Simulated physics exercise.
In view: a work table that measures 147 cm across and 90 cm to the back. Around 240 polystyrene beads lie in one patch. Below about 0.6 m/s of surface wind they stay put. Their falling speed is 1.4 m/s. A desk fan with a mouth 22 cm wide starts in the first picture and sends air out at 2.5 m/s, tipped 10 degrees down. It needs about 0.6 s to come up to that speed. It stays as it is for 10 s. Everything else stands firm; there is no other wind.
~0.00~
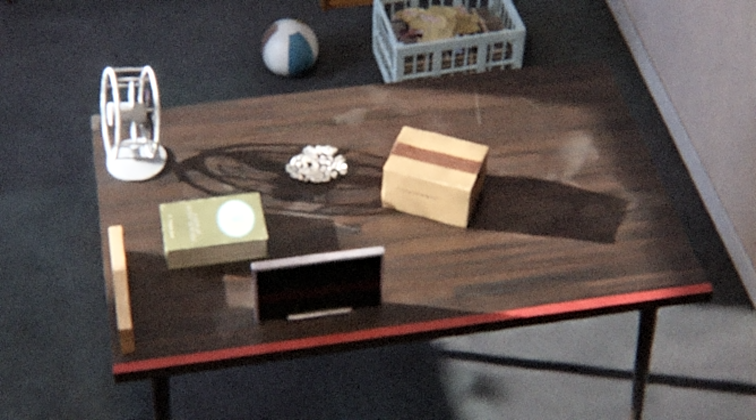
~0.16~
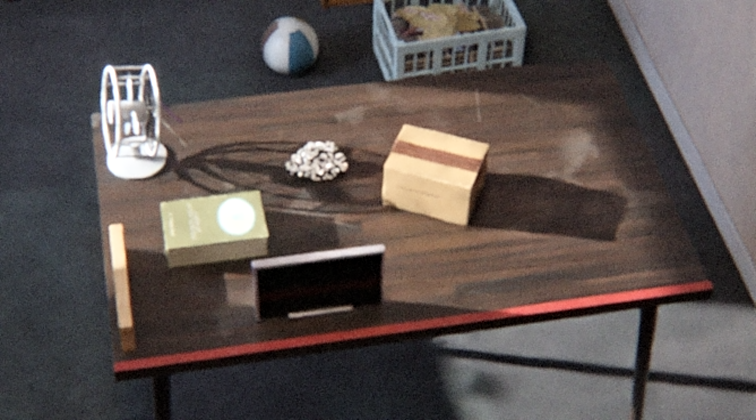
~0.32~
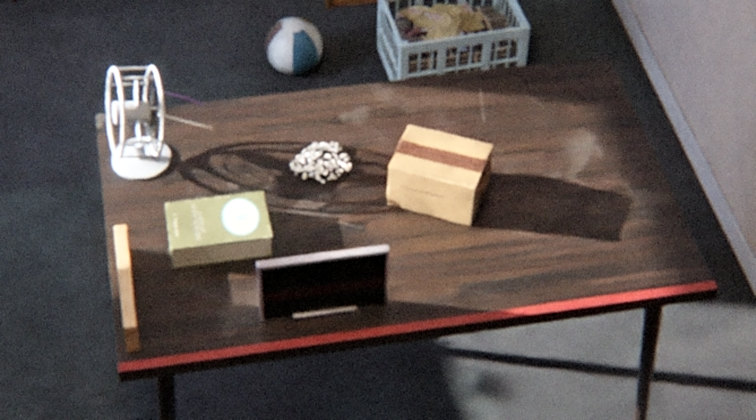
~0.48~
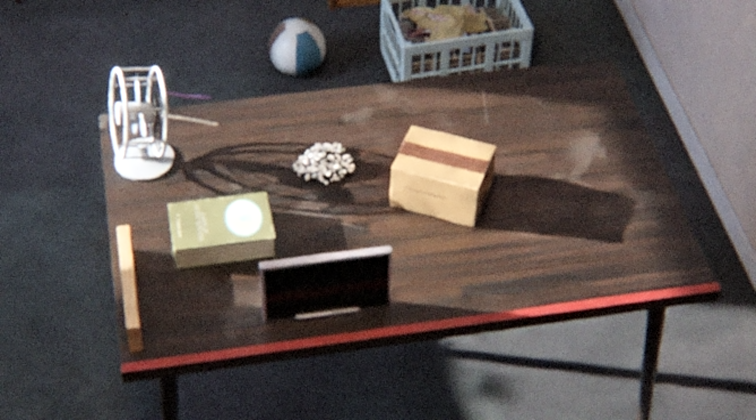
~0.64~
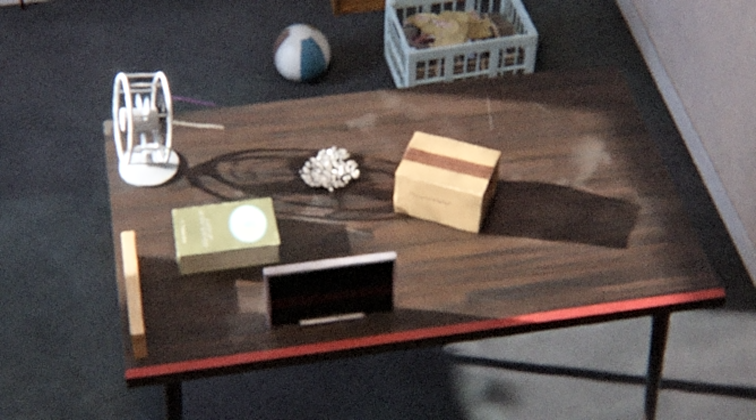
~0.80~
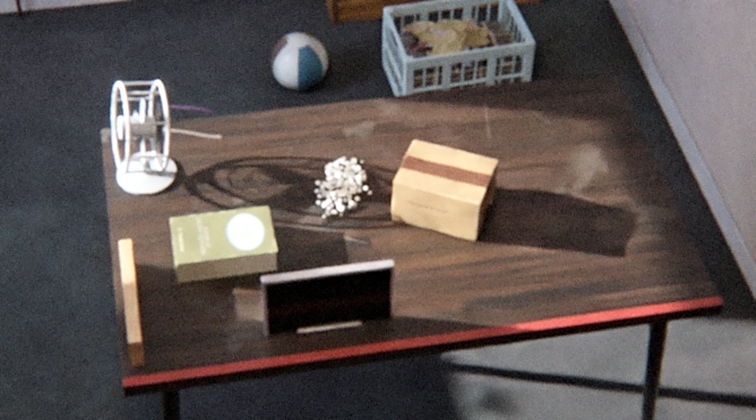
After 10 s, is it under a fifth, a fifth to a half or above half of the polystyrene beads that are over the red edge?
Of the polystyrene beads, not even a fifth end over the red edge.
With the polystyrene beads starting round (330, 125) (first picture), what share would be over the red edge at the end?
It would be near 0 %.
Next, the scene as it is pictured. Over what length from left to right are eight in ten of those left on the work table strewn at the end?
Roughly 50 cm.
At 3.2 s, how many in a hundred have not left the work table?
About 100 %.
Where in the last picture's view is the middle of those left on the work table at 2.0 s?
Around (408, 253).
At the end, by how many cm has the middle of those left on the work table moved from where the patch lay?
About 45 cm.
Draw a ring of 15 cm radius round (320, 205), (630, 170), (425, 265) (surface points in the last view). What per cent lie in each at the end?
In turn about 0 %, 0 %, 40 %.
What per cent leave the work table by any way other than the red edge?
About 5 %.
After 2.0 s, 46 % are on the move or not yet settled, 0 % are over the red edge; the middle of those still in play is near (408, 253).
After 3.2 s, 41 % are on the move or not yet settled, 0 % are over the red edge; the middle of those still in play is near (423, 275).
After 5.5 s, 38 % are on the move or not yet settled, 0 % are over the red edge; the middle of those still in play is near (422, 278).
After 10.0 s, at the end, 0 % are over the red edge; the middle of those still in play is near (422, 278).
